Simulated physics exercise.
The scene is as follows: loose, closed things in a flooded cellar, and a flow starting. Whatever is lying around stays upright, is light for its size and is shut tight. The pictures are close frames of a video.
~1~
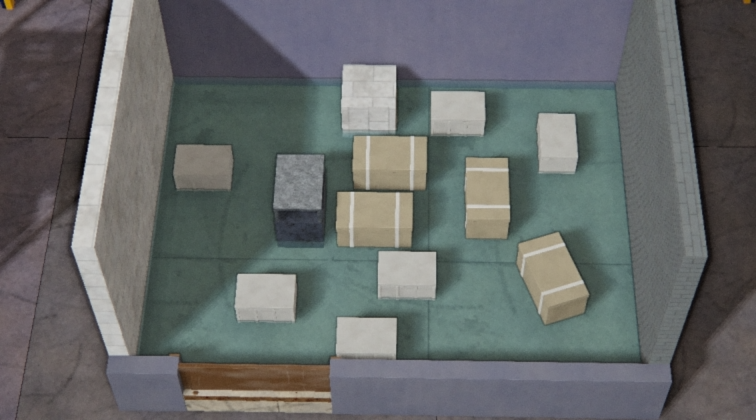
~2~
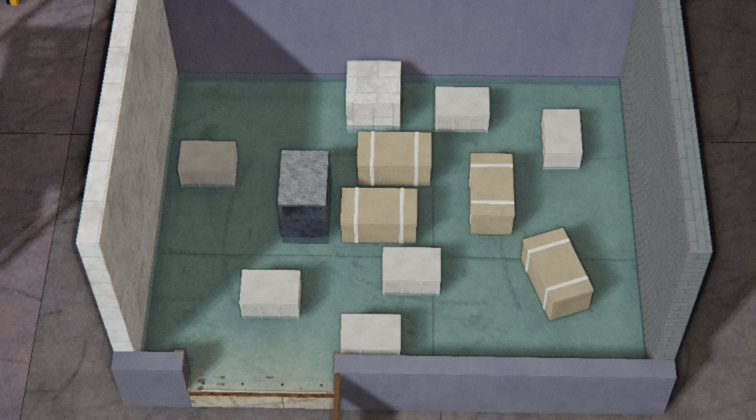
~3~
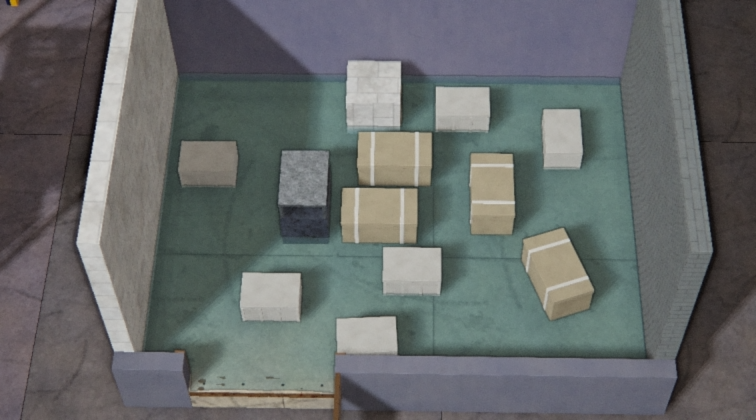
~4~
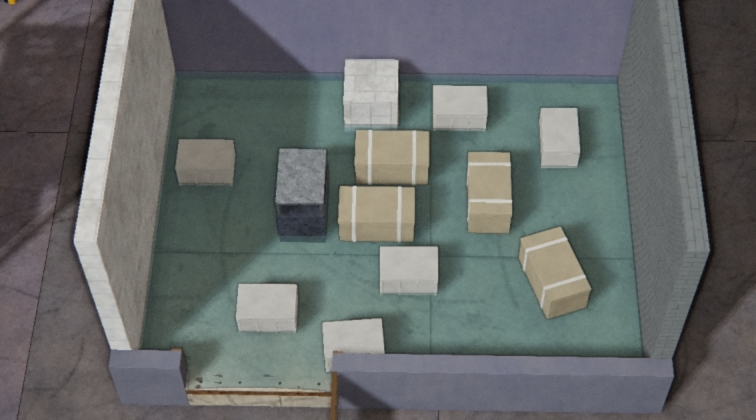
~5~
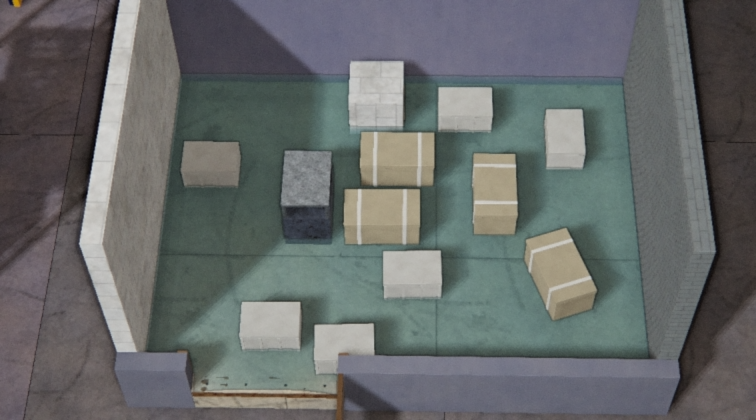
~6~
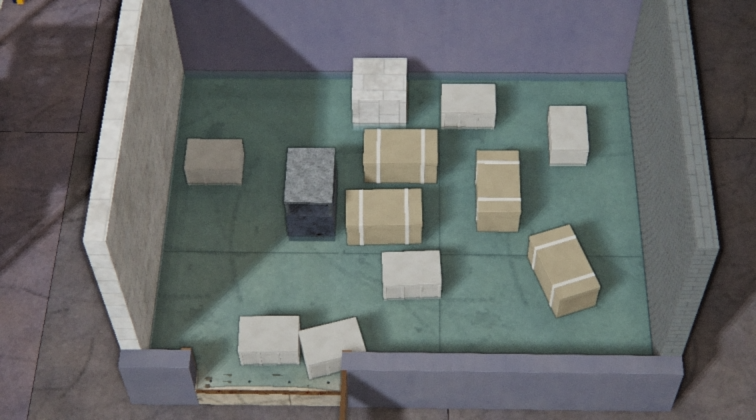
Two white blocks near the front gap in a walled, green-floored room slid slowly closer together, one moving toward the front and the other leftward, while the tan, grey and other white blocks barely moved.
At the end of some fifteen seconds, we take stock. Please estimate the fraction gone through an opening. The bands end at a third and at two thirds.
My guess is that a middling share is carried off, one to two thirds.
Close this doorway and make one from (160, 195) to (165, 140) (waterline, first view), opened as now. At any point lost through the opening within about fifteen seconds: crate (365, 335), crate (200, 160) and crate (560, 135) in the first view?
Sequentially: Remains, escapes, remains.
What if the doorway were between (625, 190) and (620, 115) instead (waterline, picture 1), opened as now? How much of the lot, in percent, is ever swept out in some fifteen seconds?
I'd say around 50 percent.
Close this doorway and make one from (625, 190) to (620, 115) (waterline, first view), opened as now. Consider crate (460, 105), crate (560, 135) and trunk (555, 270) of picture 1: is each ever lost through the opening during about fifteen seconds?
First flushed away, then flushed away, then flushed away.
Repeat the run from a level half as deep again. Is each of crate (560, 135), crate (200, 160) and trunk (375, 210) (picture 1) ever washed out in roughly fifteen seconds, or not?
So, in the listed order, they end up not lost, flushed out and flushed out.
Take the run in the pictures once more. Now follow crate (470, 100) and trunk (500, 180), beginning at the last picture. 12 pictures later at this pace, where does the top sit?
The first should be near (442, 120), the second near (455, 213).
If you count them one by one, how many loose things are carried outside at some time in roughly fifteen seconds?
My tally gives 5.
A moment on, 2 of 10 are out; 8 afloat.
Next, 3 of 10 are out; 7 afloat.
Later, 4 of 10 are out; 6 afloat.
In the end, 5 of 10 are out; 5 afloat.
